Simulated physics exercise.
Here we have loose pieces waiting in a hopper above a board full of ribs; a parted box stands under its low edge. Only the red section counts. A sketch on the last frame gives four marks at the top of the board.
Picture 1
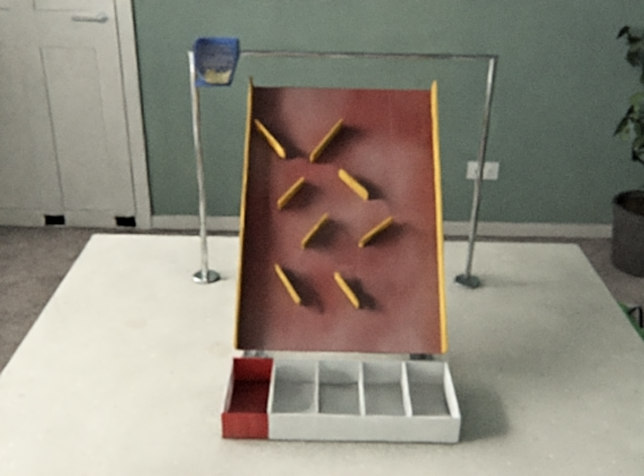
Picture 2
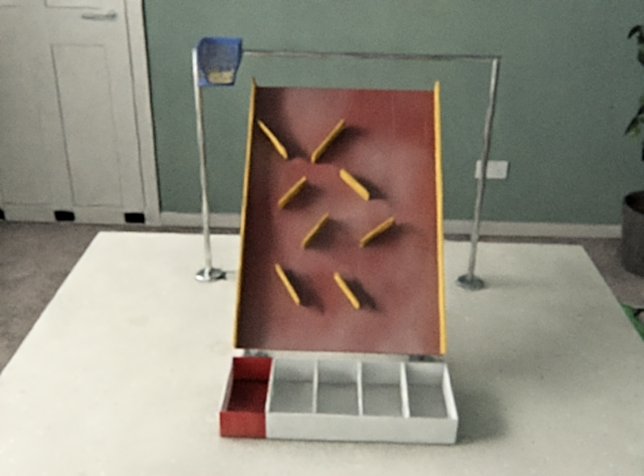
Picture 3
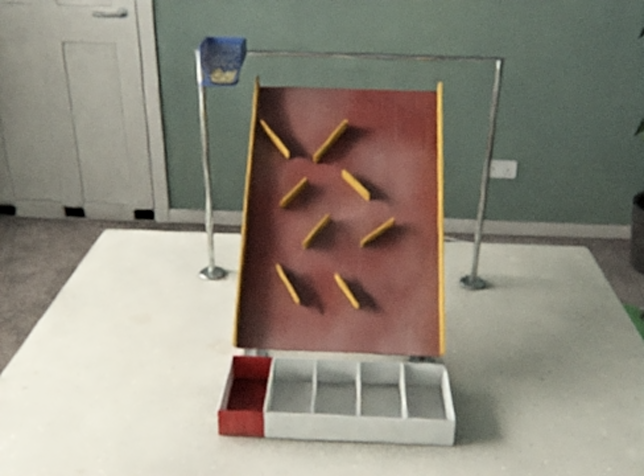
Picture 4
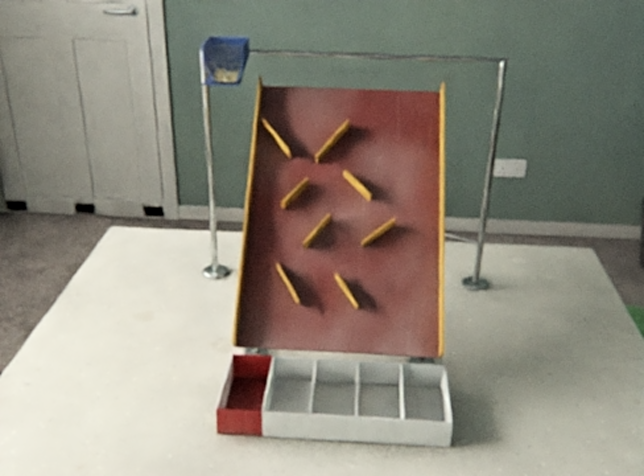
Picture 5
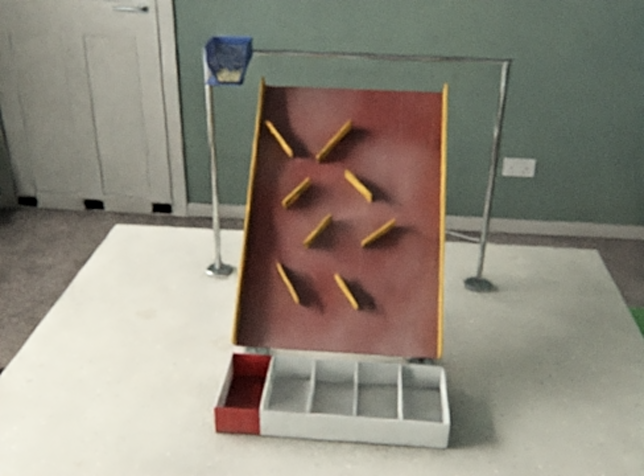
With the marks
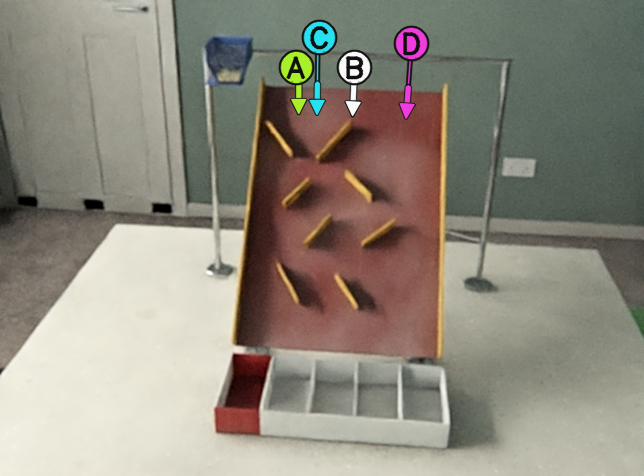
Tilted red board with yellow ribs standing above a parted box with one red section, the view shifting slightly, nothing else moving.
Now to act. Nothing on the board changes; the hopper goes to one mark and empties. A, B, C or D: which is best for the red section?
Best: C.
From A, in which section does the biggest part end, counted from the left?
The first from the left.
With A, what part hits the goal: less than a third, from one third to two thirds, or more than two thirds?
It is from one third to two thirds.
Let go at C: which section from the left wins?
It is the first one.
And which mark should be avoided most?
Mark D.
On the marked copy, mark A meets the board at (298, 108); mark B meets the board at (352, 110); mark C meets the board at (317, 109); mark D meets the board at (406, 113).
With A, close to half in the red section, close to half in other sections.
With B, close to half in the red section, close to half in other sections.
With C, all but a few in the red section, a small share in other sections.
With D, only a few in the red section, all but a few in other sections.
